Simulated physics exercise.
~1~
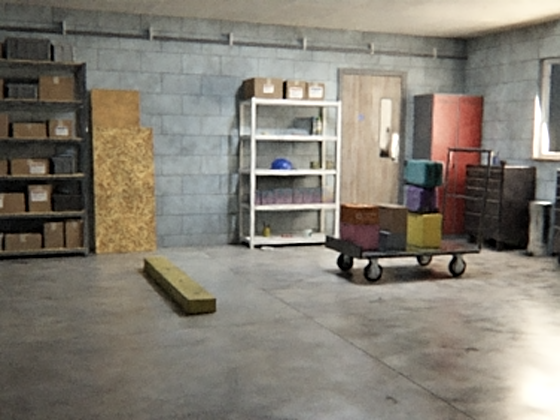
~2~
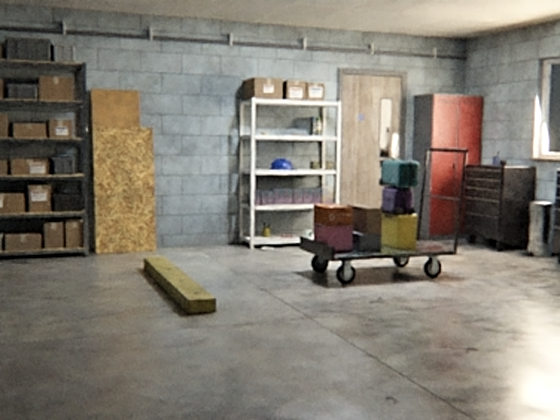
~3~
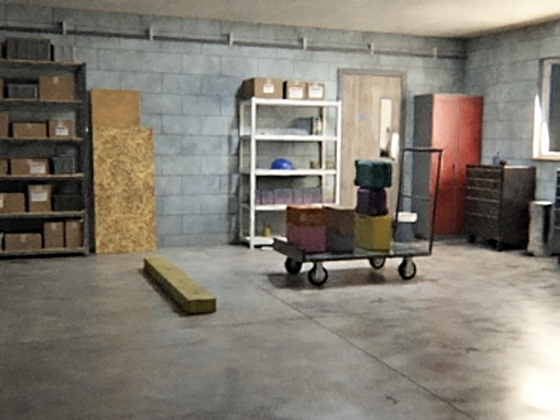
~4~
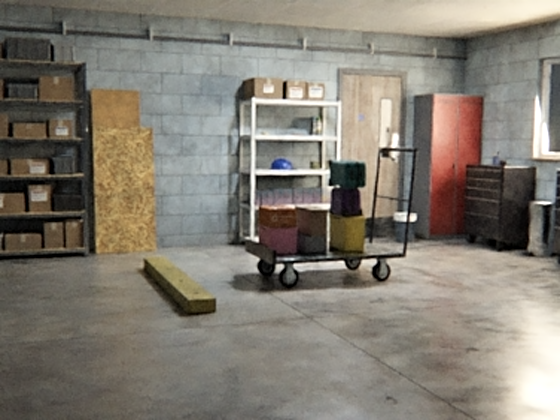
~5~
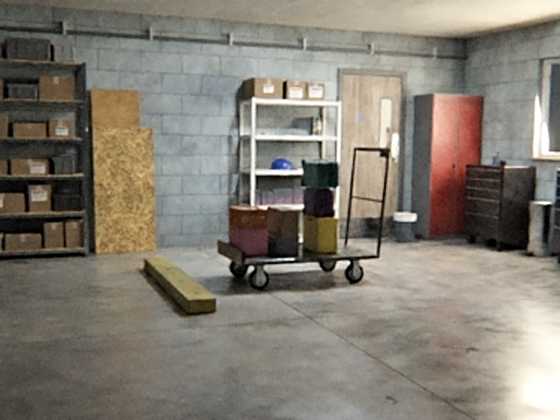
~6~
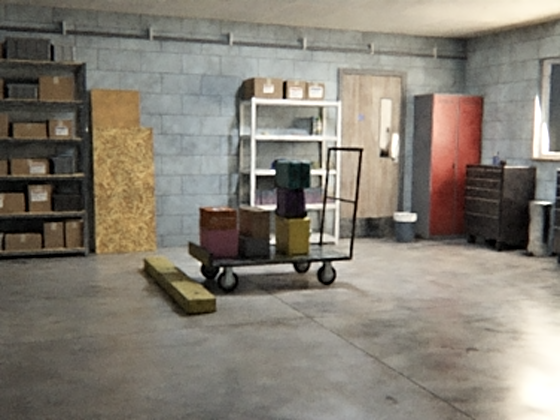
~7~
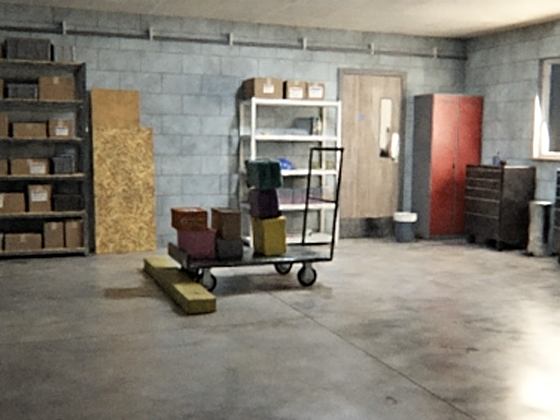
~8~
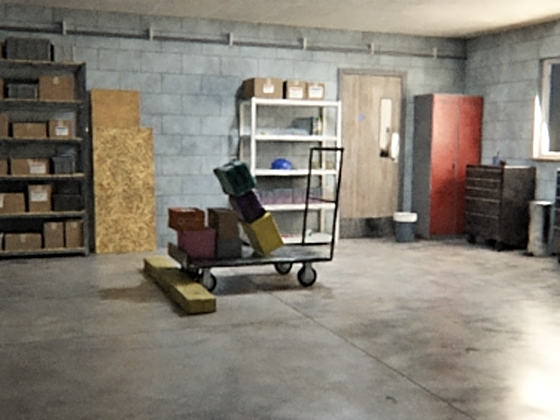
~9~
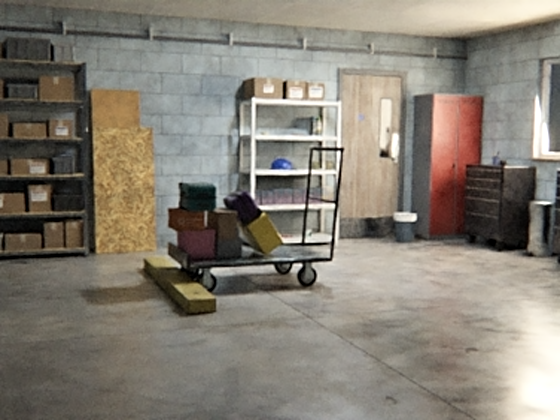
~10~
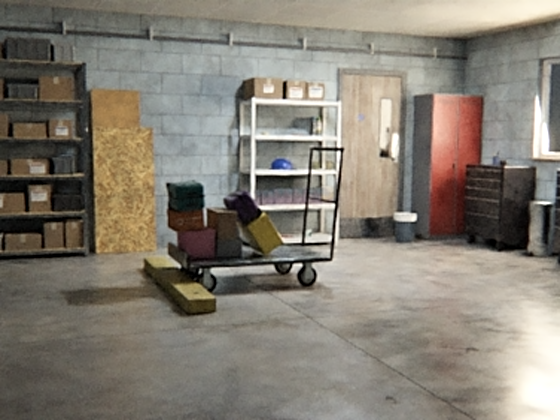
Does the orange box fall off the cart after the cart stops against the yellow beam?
No, the orange box stays on the cart's deck, with the teal case ending up on top of it.
The video shows a cart loaded with colourful boxes rolling left across a workshop floor until it stops against a yellow beam. The stack at the right of the load topples left, the teal case landing on the orange box, and everything stays on the deck.
